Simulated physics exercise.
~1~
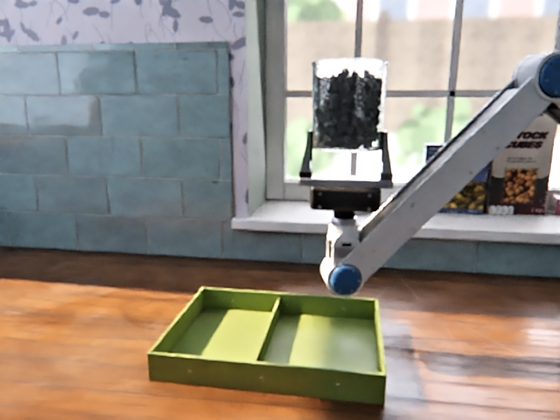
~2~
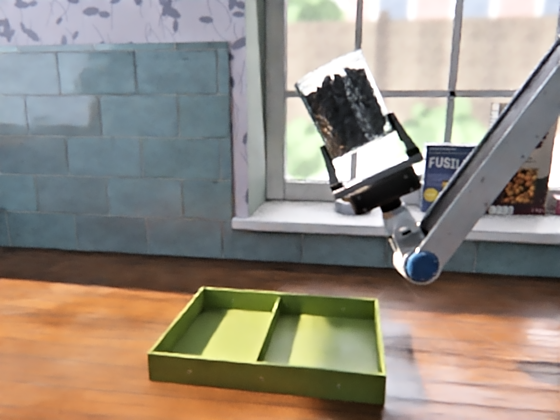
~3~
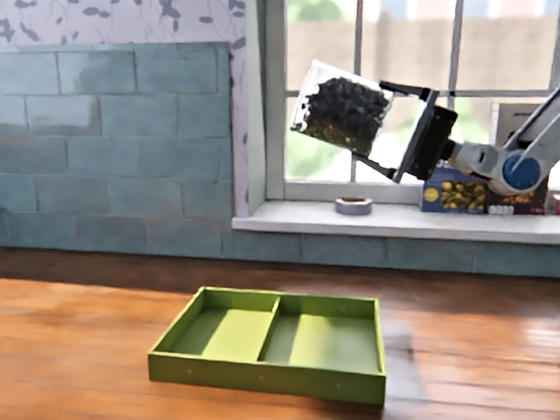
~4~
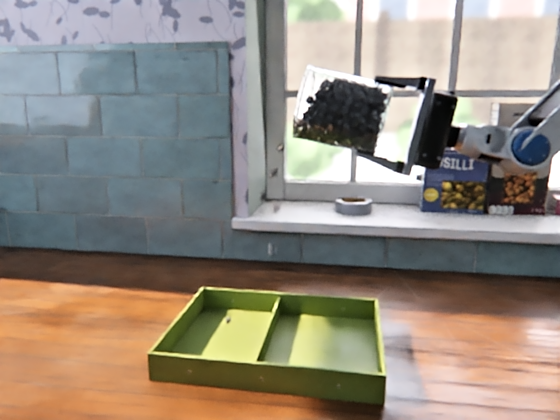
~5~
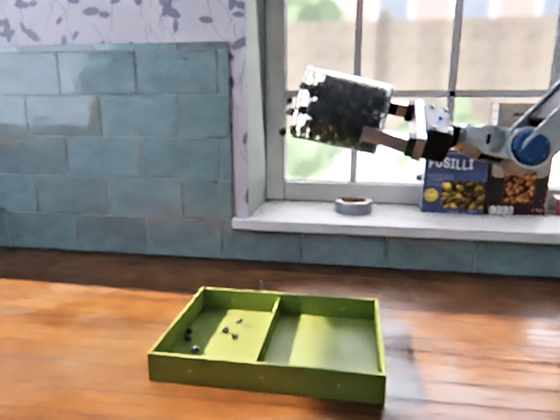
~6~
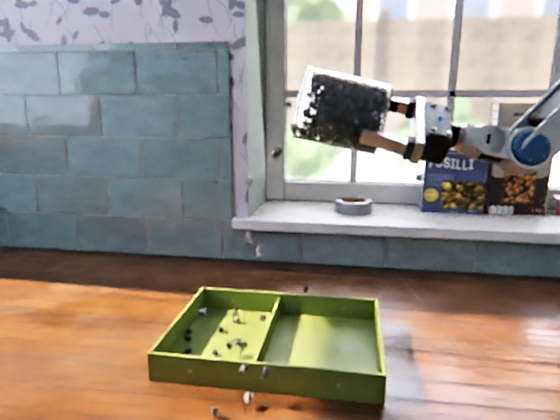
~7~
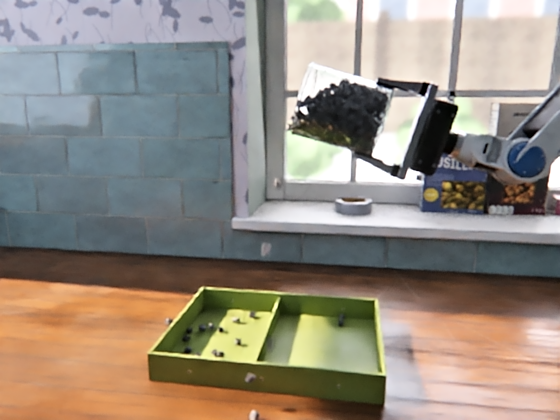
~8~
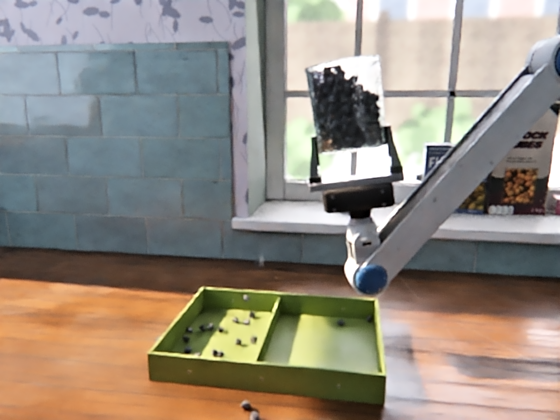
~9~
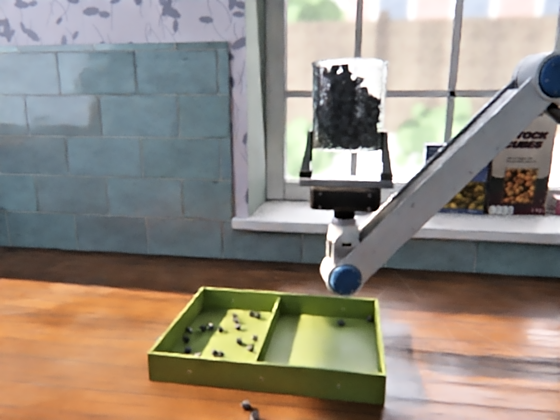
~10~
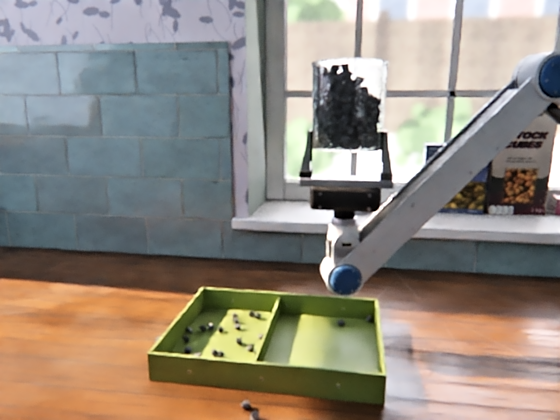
To begin with, a robotic arm holds a clear tumbler of small dark pebbles upright in front of a window, above a green divided tray on a wooden table top. The arm swings the tumbler over to the left until it lies nearly on its side. A few pebbles spill out, most dropping into the tray's left part, while some miss and fall near its front edge. The arm then tips the tumbler back upright. It ends holding still, with most pebbles still inside, a scattering in the left part and very few in the right.
